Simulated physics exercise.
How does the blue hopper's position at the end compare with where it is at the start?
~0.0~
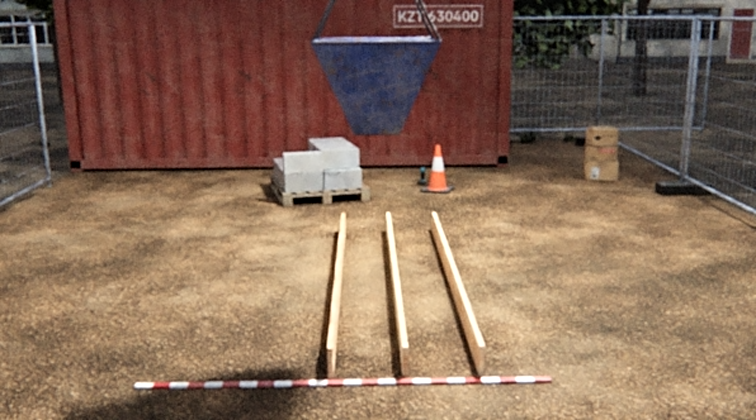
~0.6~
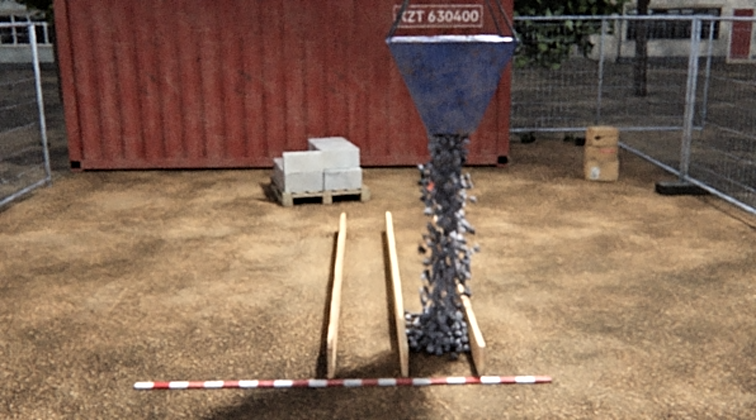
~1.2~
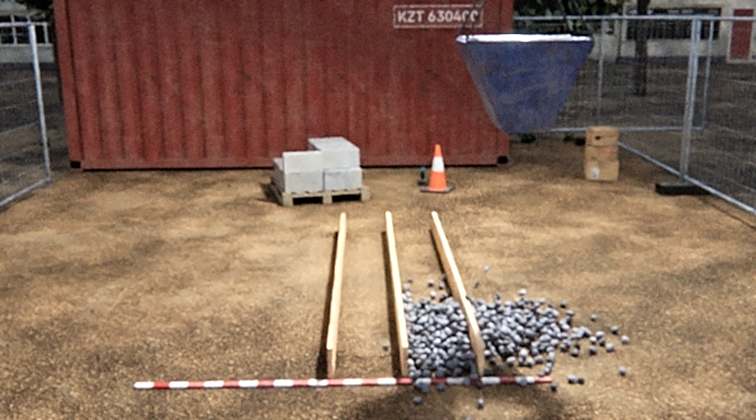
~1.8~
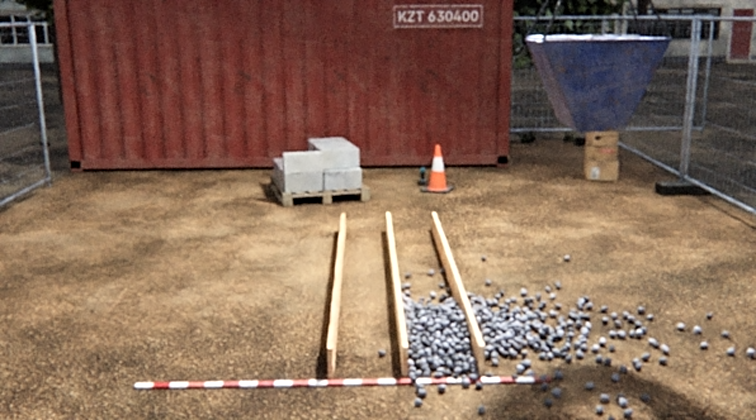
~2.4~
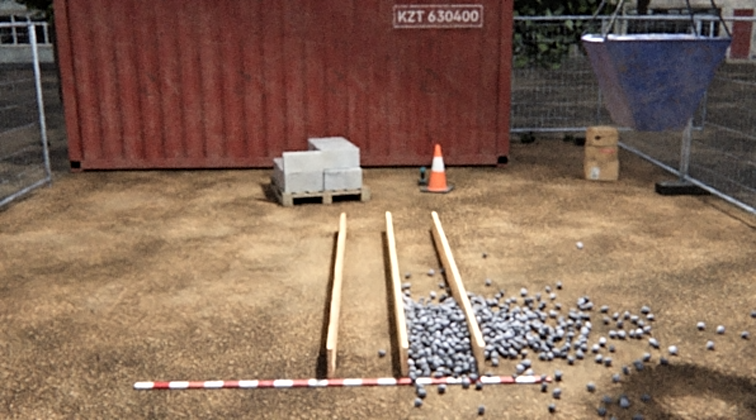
At the start it hangs in front of the red container, near the middle of the view. By the end it is well over to the right, clear of the container and in front of the wire fence.
A blue hopper hangs in front of a red shipping container in a fenced dirt yard, seen from slightly above by a still camera. Below stand three wooden planks marking two bays, with a red and white striped pole in front and grey blocks and an orange cone behind. Moving steadily right, the hopper pours a dense column of grey cobbles into the right bay. The stones pile up and spread past the right-hand plank as the hopper empties and travels on. Finally, somewhat over half lie in the right bay, most others are scattered to its right, and the left bay stays empty.
